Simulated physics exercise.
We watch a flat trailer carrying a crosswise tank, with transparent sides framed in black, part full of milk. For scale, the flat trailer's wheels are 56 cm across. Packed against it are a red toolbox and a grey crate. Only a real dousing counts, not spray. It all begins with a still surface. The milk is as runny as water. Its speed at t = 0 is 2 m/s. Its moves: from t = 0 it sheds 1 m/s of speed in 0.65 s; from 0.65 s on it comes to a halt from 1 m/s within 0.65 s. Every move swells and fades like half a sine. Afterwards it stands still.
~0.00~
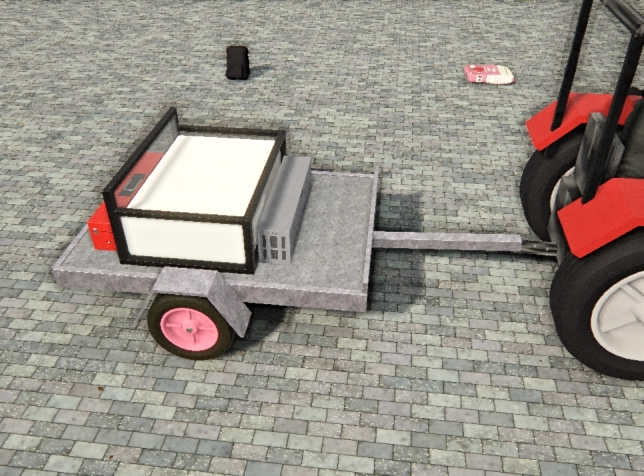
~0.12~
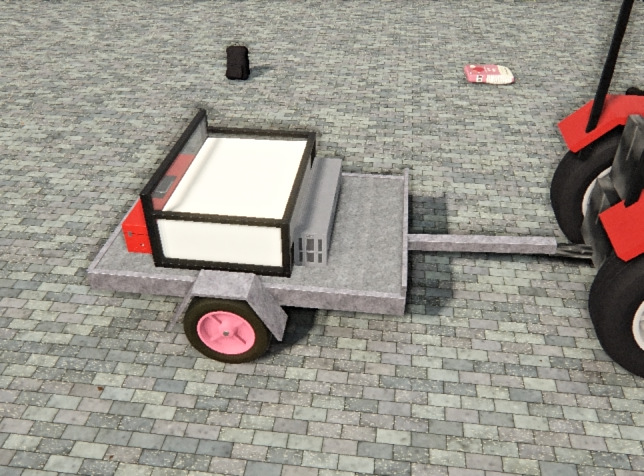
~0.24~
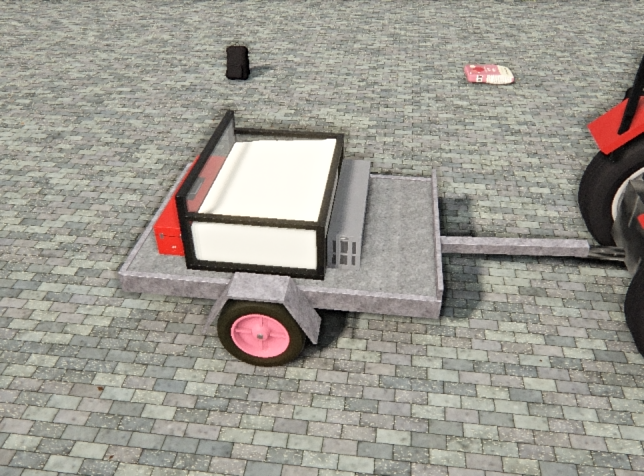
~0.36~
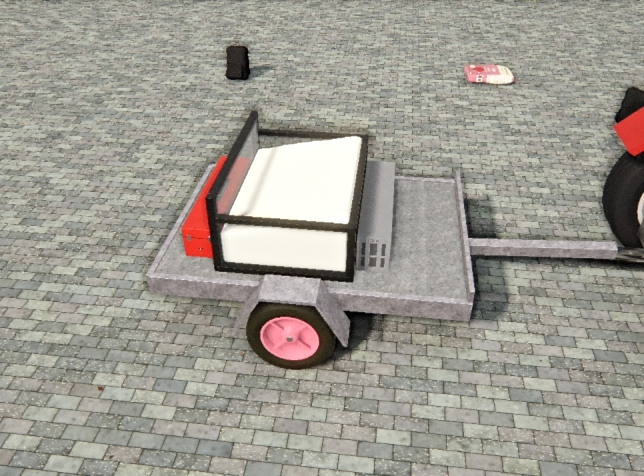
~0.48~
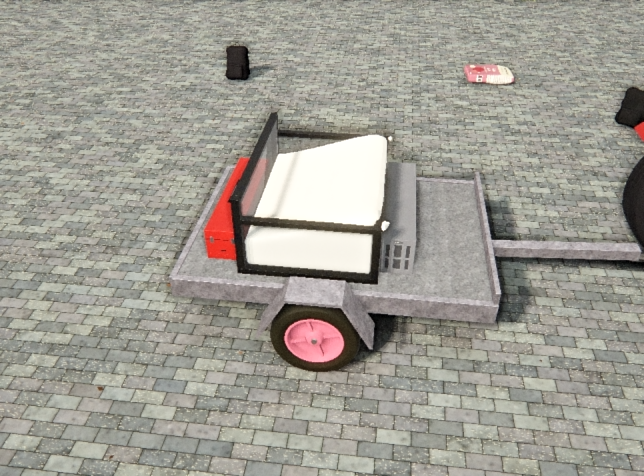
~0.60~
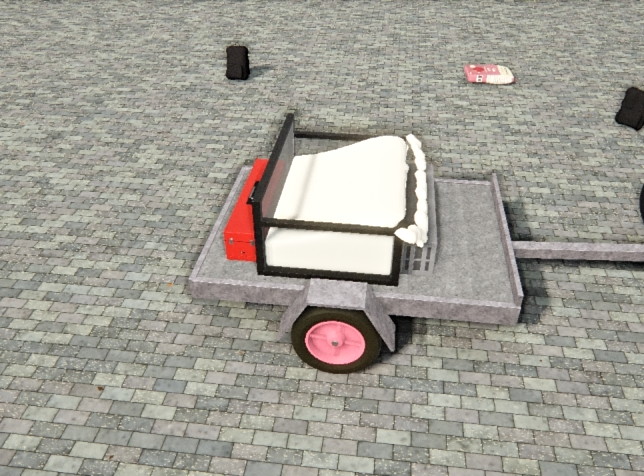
On a grey brick pavement, a red tractor pulled a flat trailer to the right, and the white liquid in its black-framed tank surged towards the front, heaping up against the grey crate's side.
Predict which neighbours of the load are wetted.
Red toolbox: Escapes the spill; grey crate: Takes a soaking.
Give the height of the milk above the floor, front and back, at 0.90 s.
Front 34 cm, back 30 cm.
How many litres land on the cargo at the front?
Roughly 8 L.
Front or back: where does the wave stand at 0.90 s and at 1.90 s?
Towards the front, then the back.
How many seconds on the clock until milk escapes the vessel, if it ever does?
At about 0.7 s.
After 0.90 s front 33 cm, middle 31 cm, back 30 cm above the floor; the loss stands at 3 per cent, over the front.
After 1.40 s front 34 cm, middle 31 cm, back 25 cm above the floor; the loss stands at 4 per cent, over the front.
After 1.90 s front 26 cm, middle 31 cm, back 36 cm above the floor; the loss stands at 4 per cent, over the front.
After 4.28 s the loss stands at 4 per cent, over the front; the red toolbox has caught nothing and the grey crate 8 litres.
